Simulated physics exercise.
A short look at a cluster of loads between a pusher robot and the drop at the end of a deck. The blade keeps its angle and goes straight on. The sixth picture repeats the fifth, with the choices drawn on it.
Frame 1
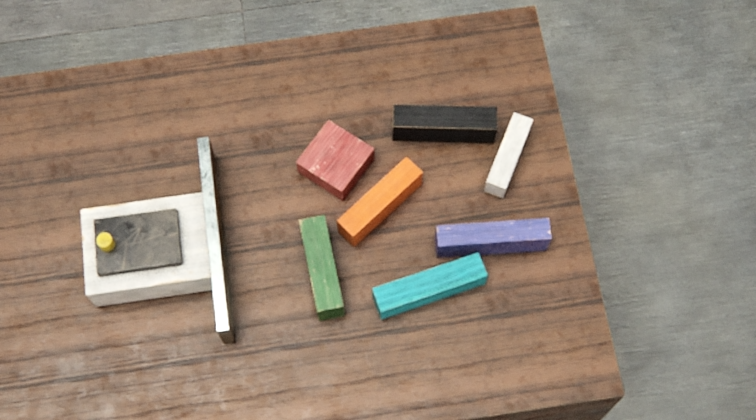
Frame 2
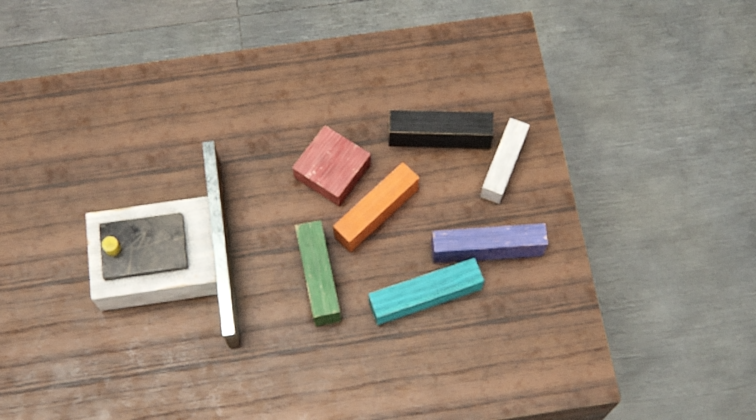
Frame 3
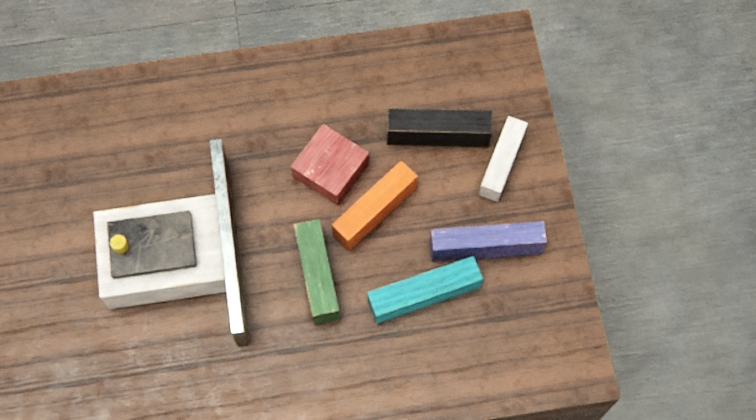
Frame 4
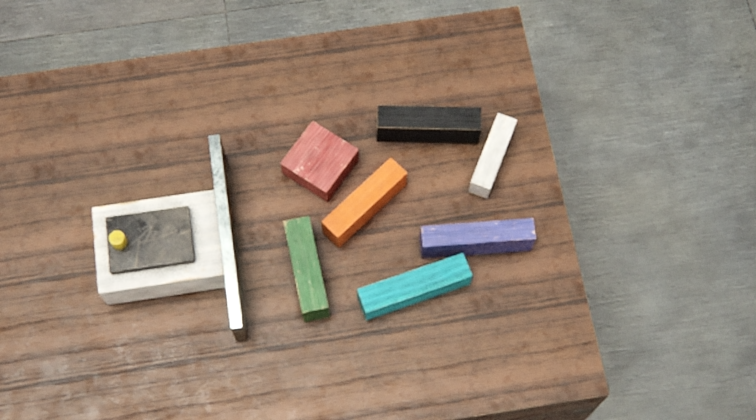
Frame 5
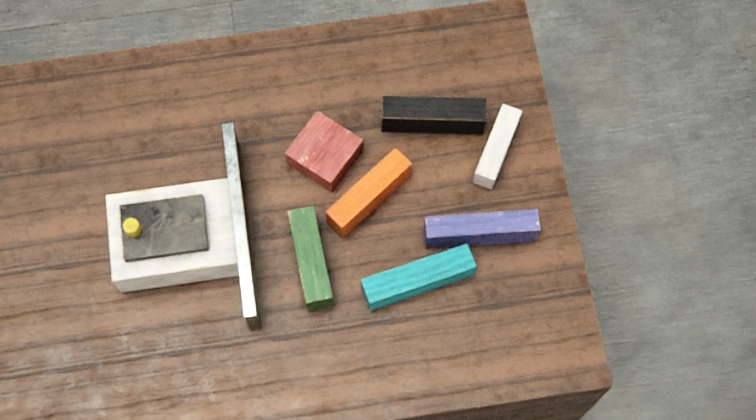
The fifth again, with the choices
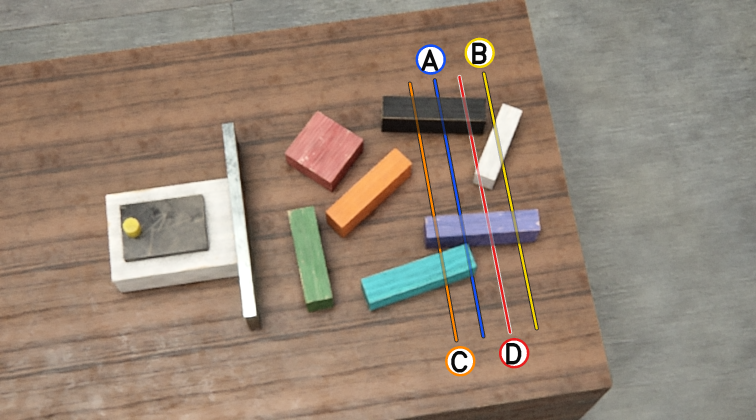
White pusher robot with an upright plate creeping right across a wooden deck, narrowing the gap to a motionless cluster of coloured blocks.
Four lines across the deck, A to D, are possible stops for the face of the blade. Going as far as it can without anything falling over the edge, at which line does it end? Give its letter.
As far as mark A.
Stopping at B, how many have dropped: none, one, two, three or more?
Three or more.
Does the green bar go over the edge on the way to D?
By then, no.
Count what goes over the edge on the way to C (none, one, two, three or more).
By then, none.
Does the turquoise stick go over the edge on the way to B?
Yes.
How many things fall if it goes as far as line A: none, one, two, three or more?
By then, none.
On the copy, A at (458, 203); B at (509, 196); C at (432, 207); D at (484, 199).
On A. First, robot (251, 215); red crate (355, 146); green bar (345, 255).
Then, robot (331, 204); blue bar (495, 234); turquoise stick (498, 269).
Finally, robot (389, 195); white bar (550, 143); blue bar (547, 224); nothing has fallen.
By contrast, B drops the white bar, orange stick, blue bar and turquoise stick; C is safe but short; D drops the white bar.
